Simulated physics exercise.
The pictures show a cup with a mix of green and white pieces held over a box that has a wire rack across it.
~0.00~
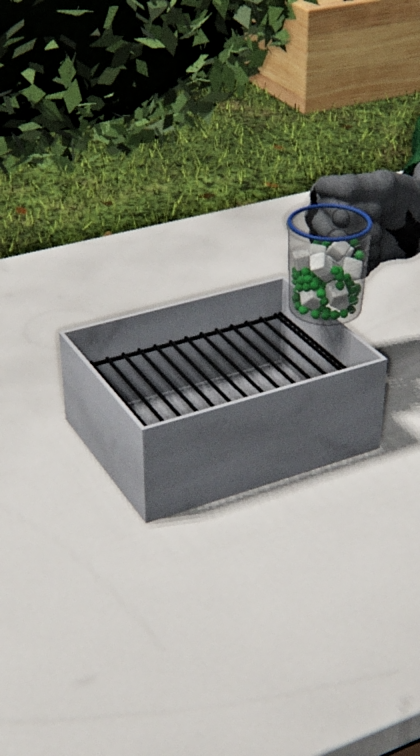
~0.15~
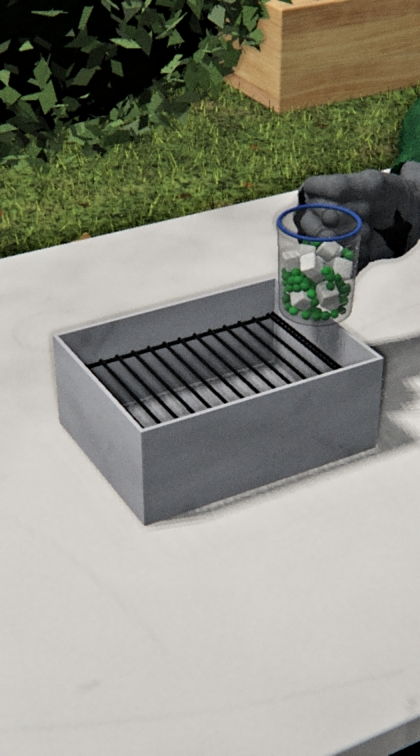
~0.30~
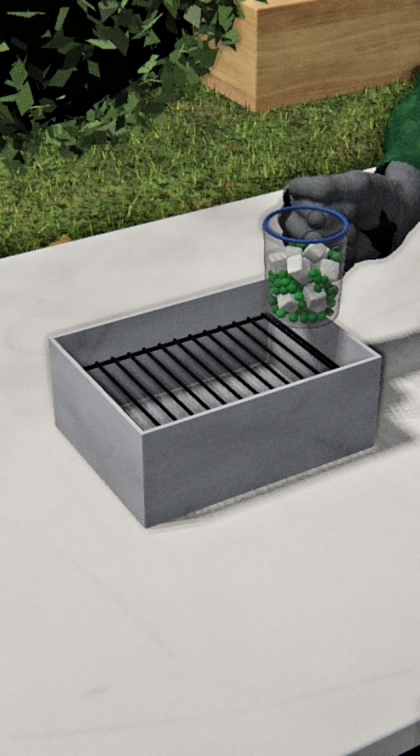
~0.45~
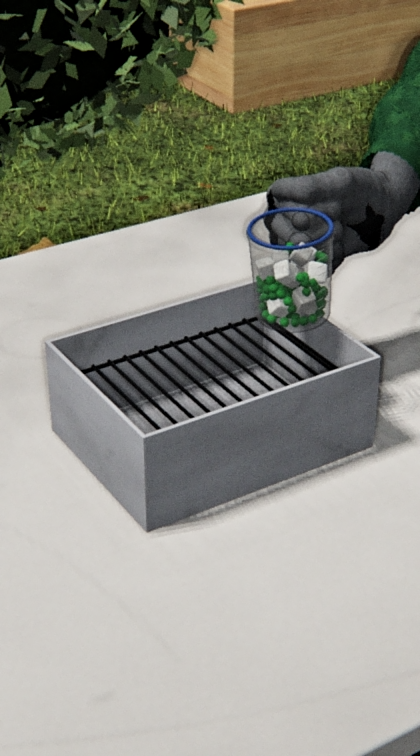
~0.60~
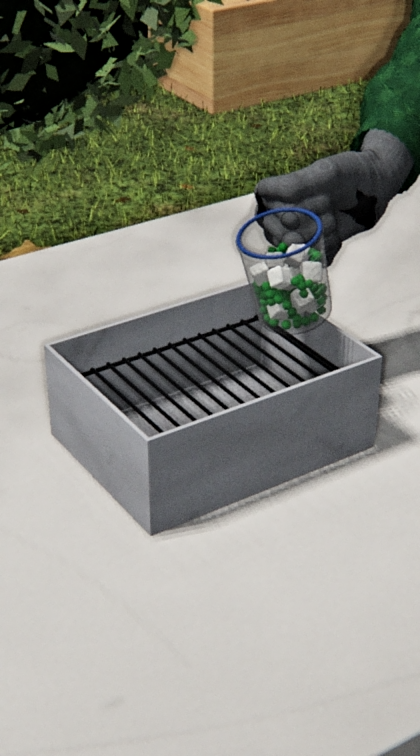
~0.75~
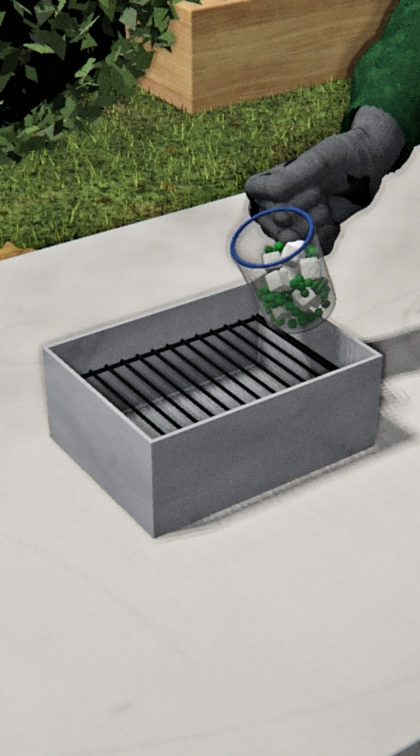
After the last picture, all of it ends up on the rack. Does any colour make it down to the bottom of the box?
Green bits - bottom of the box; white bits - not at the bottom.
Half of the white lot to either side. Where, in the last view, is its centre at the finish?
Close to (231, 378).
Around 1.41 s, green ones, all in the cup; white ones, all in the cup.
Around 1.99 s, green ones, all in the cup; white ones, most in the cup, a small part on or over the wires.
Around 2.48 s, green ones, about a quarter on or over the wires, most under the rack; white ones, all on or over the wires.
Finally (3.1 s), green ones, a stray few on the wires, nearly all under the rack; white ones, all on the wires, none under the rack.
